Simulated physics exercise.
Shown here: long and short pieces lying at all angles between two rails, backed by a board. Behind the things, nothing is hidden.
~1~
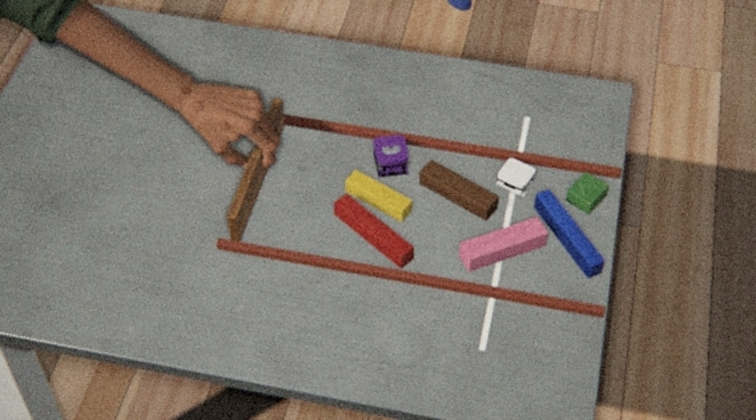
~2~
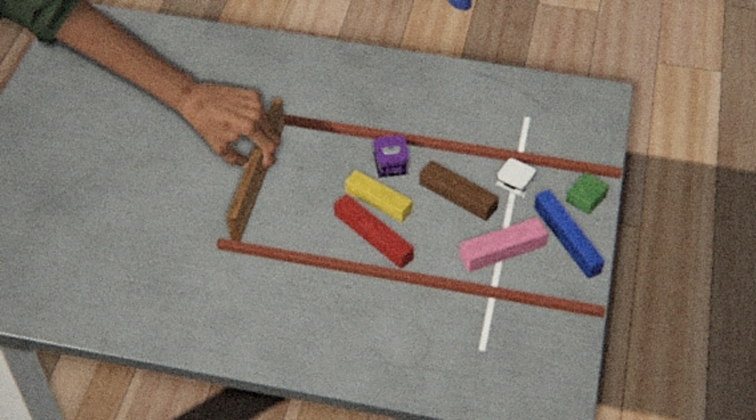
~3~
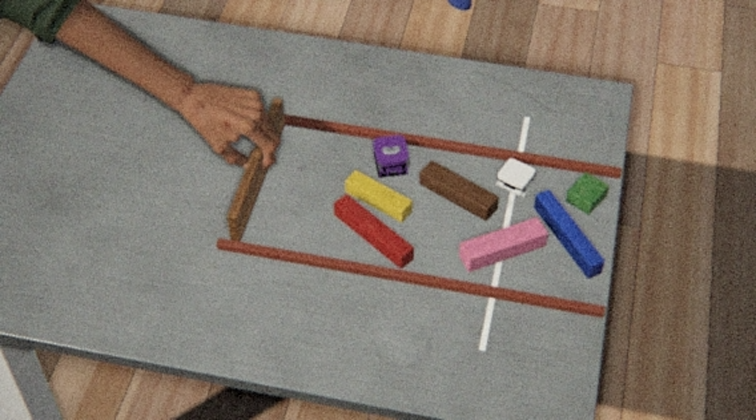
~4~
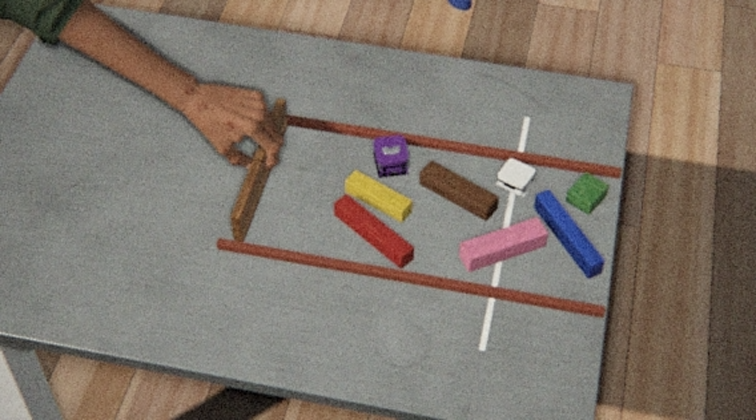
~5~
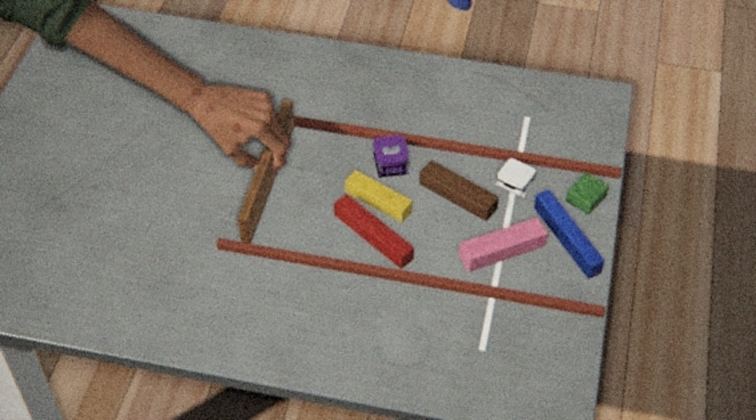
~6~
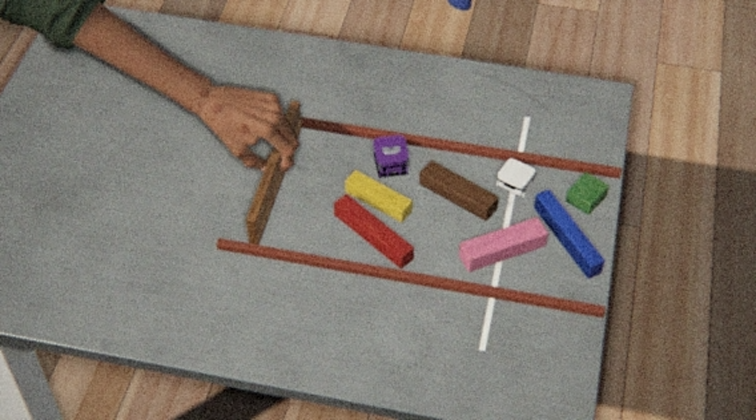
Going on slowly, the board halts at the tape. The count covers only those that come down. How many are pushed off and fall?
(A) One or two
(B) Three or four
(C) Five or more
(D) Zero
Option D: Zero.
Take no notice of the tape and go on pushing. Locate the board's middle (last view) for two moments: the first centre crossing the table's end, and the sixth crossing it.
The first one at (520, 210), the next at (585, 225).
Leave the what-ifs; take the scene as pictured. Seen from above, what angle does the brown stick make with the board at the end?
The angle is about 15 degrees.
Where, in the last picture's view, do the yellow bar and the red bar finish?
In the last picture the yellow bar sits around (536, 224) and the red bar around (510, 248).
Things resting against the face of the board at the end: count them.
It's touching 2 at the end.
Soon after, none off yet; green block at rest near (587, 193); blue stick at rest near (568, 233); pink bar at rest near (504, 245).
At rest, the number that fall off is zero.
